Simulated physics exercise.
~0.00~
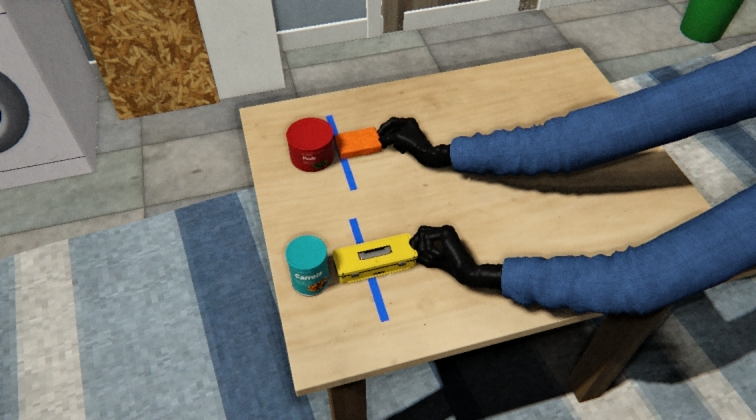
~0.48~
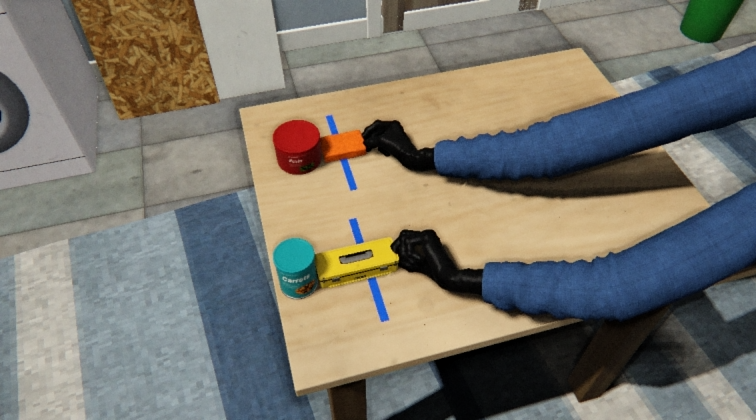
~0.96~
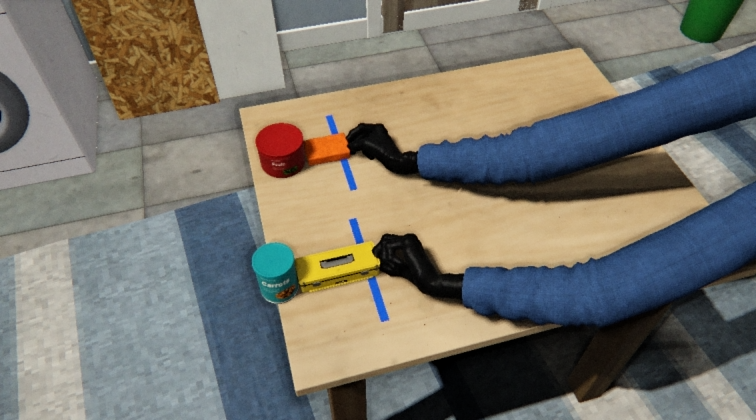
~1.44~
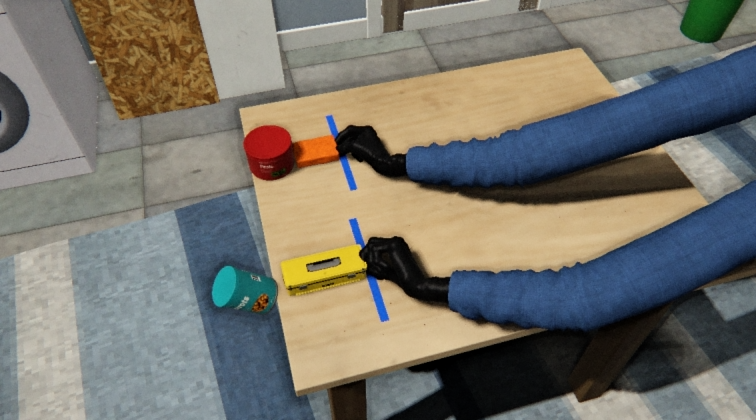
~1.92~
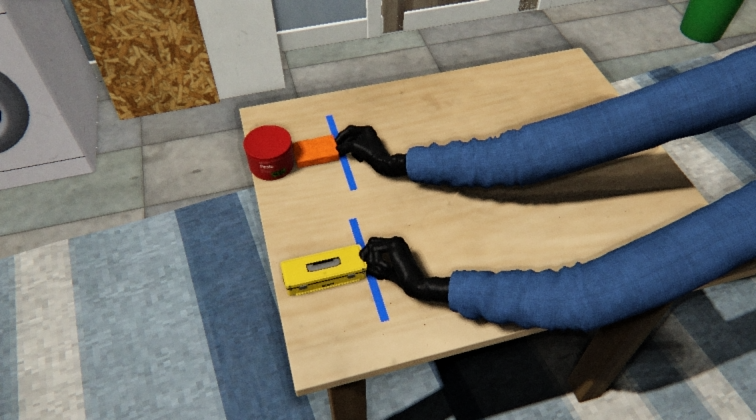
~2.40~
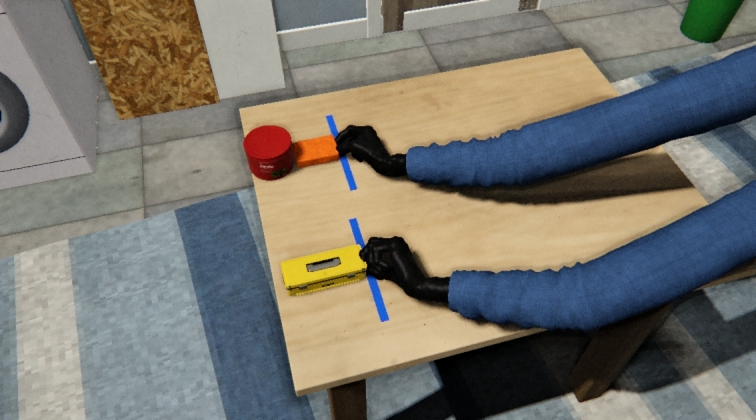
On a wooden table, gloved hands push two containers left; the turquoise falls, the red stays.
